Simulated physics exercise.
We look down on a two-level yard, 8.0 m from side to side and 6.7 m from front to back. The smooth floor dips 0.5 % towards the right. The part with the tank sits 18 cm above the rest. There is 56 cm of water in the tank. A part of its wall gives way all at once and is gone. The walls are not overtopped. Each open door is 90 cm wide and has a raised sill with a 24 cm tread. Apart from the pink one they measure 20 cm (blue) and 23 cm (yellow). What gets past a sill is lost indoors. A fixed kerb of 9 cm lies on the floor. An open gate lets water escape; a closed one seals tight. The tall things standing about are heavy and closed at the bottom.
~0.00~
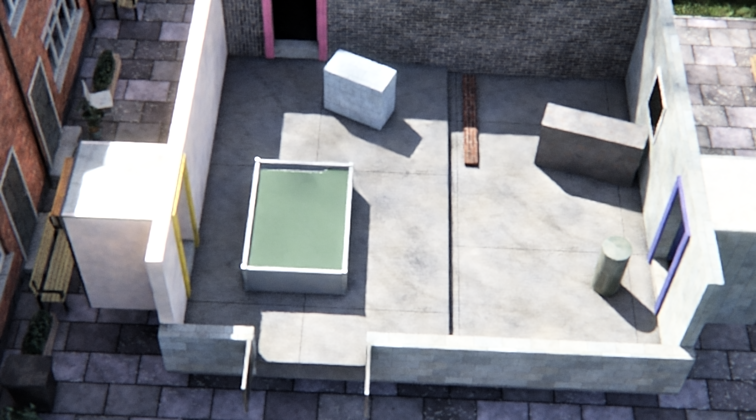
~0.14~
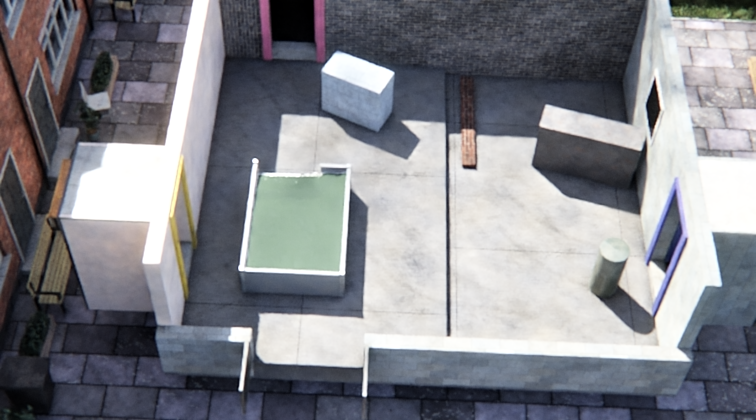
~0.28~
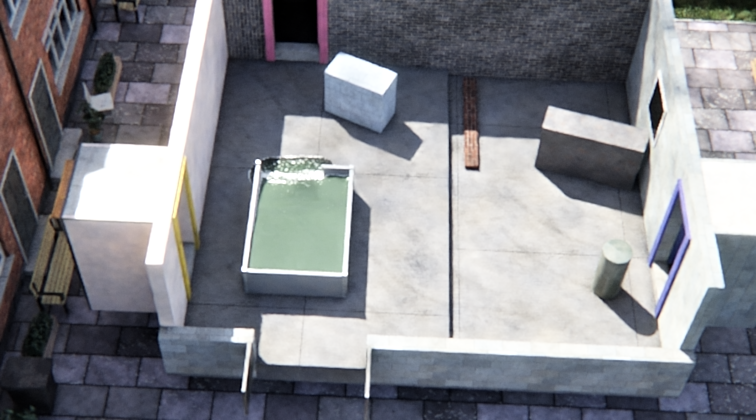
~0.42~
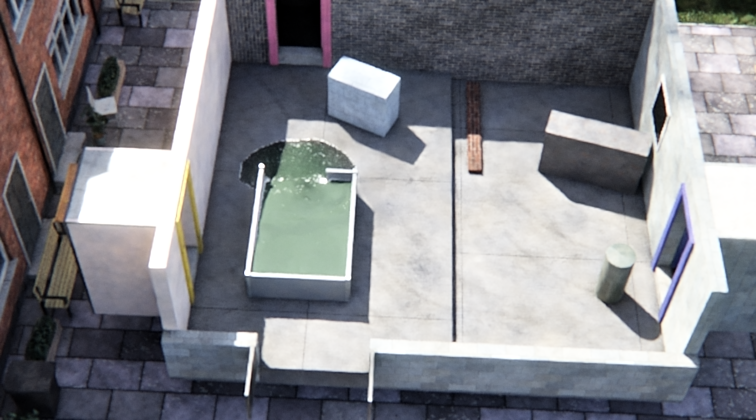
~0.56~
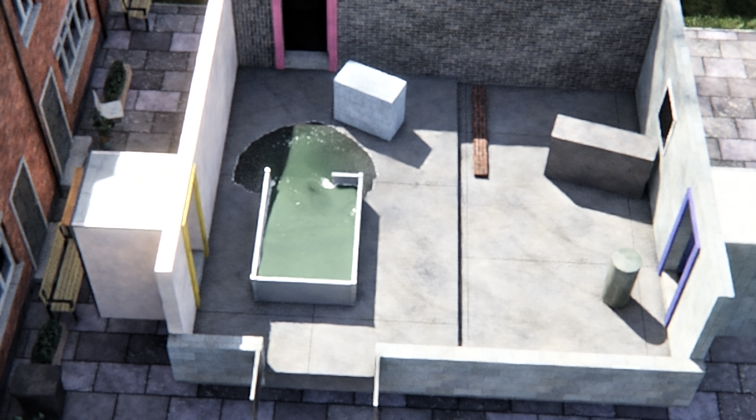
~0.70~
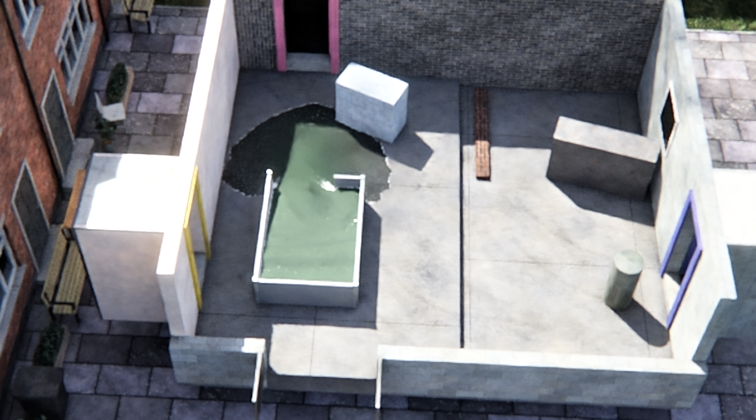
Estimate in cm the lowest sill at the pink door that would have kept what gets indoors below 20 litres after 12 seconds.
It would have to be roughly 24 cm high.
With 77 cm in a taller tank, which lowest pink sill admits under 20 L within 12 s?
Some 35 cm.
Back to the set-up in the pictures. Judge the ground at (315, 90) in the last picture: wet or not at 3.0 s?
It is wet.
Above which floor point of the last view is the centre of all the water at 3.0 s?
At about (310, 166).
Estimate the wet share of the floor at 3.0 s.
About 30 per cent.
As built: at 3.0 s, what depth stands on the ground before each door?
Depths in cm: Blue 0, yellow 0, pink 28.
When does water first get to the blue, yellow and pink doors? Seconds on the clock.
Blue 8.0 s, yellow 5.5 s, pink 1.0 s.
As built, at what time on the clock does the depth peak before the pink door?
Around 2.6 s.
After 1.4 s water covers 15 % of the floor, deepest (28 cm) near (299, 190); 23 cm at the pink door, 0 litres in over its 26 cm sill.
After 3.0 s water covers 30 % of the floor, deepest (32 cm) near (243, 108); 28 cm at the pink door, 7 litres in over its 26 cm sill.
After 12.0 s water covers 95 % of the floor, deepest (13 cm) near (474, 147); 6 cm at the pink door, 10 litres in over its 26 cm sill.
At the pink door as built, the water arrived by 1.0 s and peaked near 30 cm at 2.6 s.
With a sill of 19 cm, 61 litres would have come in within the 12 s; with 26 cm, 10 litres. So under 20 litres takes about 24 cm.
